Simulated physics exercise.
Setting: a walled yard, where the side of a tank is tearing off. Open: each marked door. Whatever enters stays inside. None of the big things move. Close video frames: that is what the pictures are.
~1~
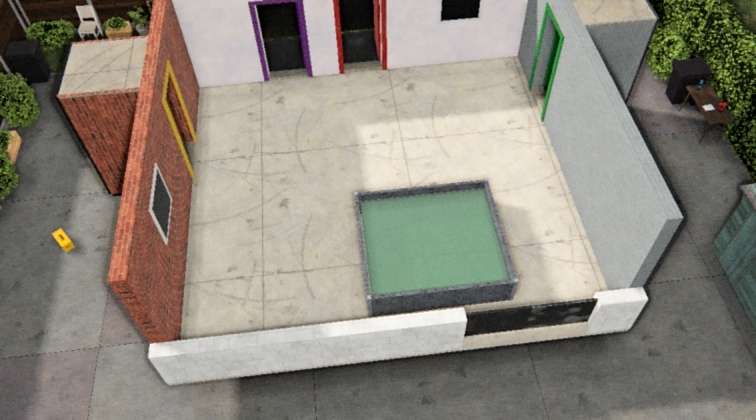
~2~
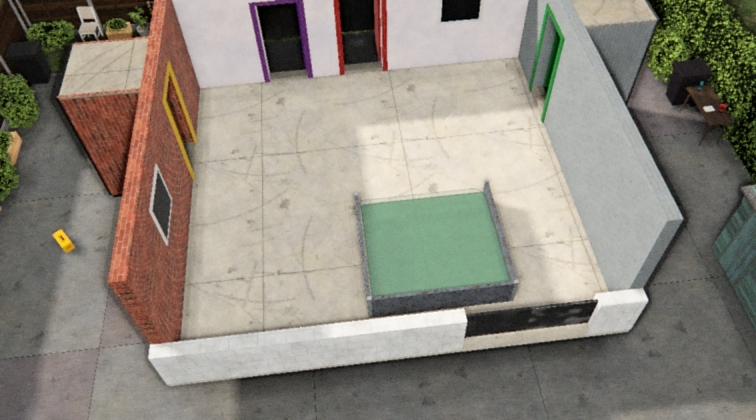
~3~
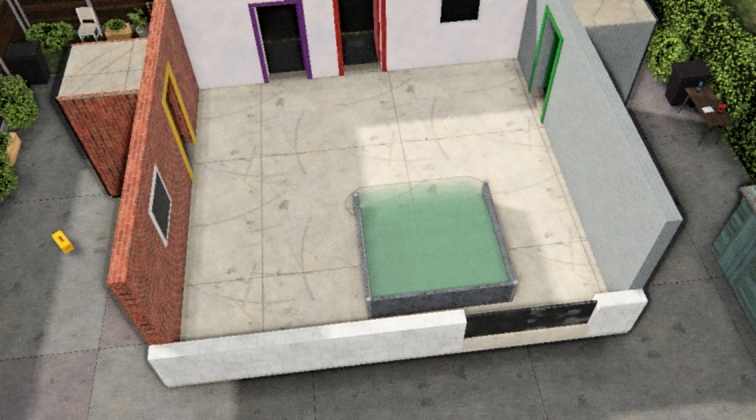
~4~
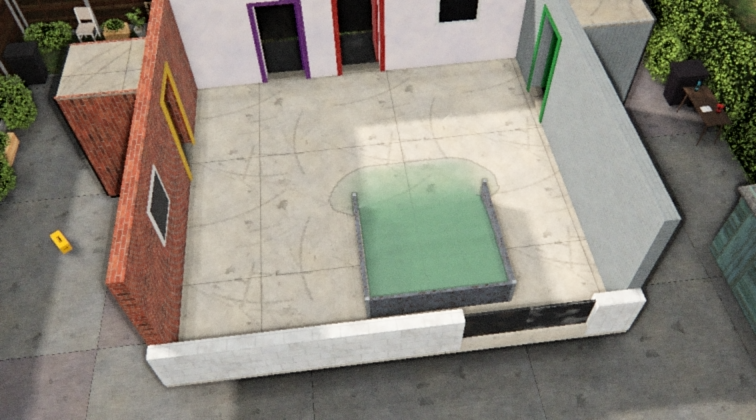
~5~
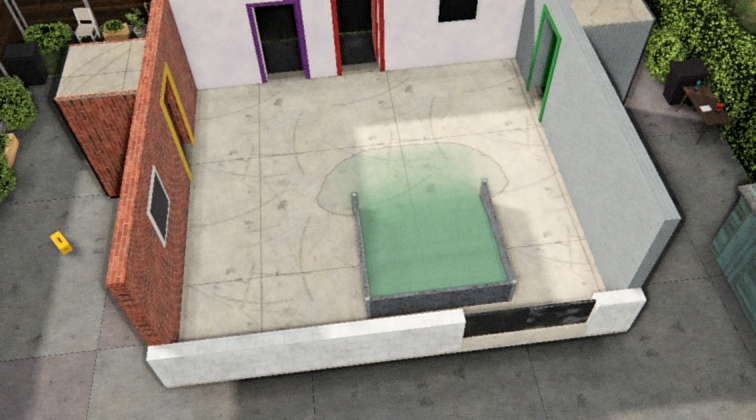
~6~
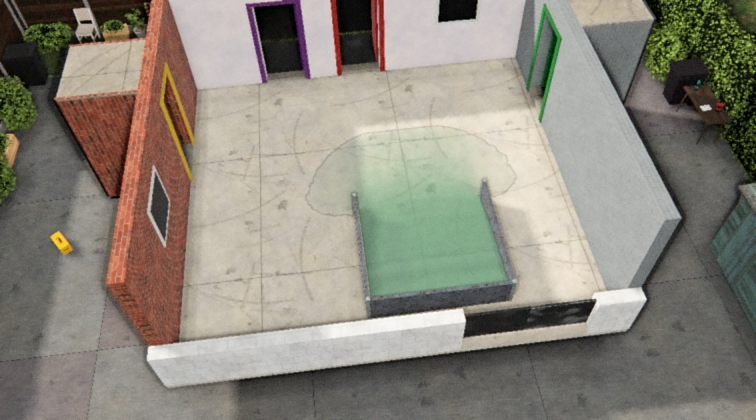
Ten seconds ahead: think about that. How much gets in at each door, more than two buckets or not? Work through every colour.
The green door gets two buckets or less; the purple door gets more than two; the red door gets more than two; the yellow door gets two buckets or less.
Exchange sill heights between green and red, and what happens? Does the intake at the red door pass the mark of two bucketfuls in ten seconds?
The red door surpasses the threshold, as I see it.
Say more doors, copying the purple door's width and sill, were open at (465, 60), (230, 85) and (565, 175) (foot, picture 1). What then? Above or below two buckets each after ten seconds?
Door by door: Ends up above, ends up above, ends up below.
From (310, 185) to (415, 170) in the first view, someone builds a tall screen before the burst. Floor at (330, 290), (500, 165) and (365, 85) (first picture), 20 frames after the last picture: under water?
Results in order: Bone-dry / swamped / swamped.
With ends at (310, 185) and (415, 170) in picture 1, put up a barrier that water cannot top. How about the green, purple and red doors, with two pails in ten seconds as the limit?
Door by door, the green door stays shy of it, the purple door stays shy of it and the red door stays shy of it.
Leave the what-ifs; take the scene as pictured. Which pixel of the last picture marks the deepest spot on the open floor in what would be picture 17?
At about (398, 75).
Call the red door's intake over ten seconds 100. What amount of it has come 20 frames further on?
Near 70 in a hundred.
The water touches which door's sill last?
The one in yellow.
A moment on, water covers 35 % of the floor; the green door not reached, the purple door not reached, the red door wet at the sill, nothing in, the yellow door not reached.
Next, water covers 45 % of the floor; the green door wet at the sill, nothing in, the purple door wet at the sill, nothing in, the red door over two buckets in, the yellow door not reached.
Then, water covers 55 % of the floor; the green door wet at the sill, nothing in, the purple door over two buckets in, the red door far over two buckets in, the yellow door not reached.
Later, water covers 65 % of the floor; the green door wet at the sill, nothing in, the purple door over two buckets in, the red door far over two buckets in, the yellow door wet at the sill, nothing in.
In the end, water covers 95 % of the floor; the green door wet at the sill, nothing in, the purple door over two buckets in, the red door far over two buckets in, the yellow door wet at the sill, nothing in.
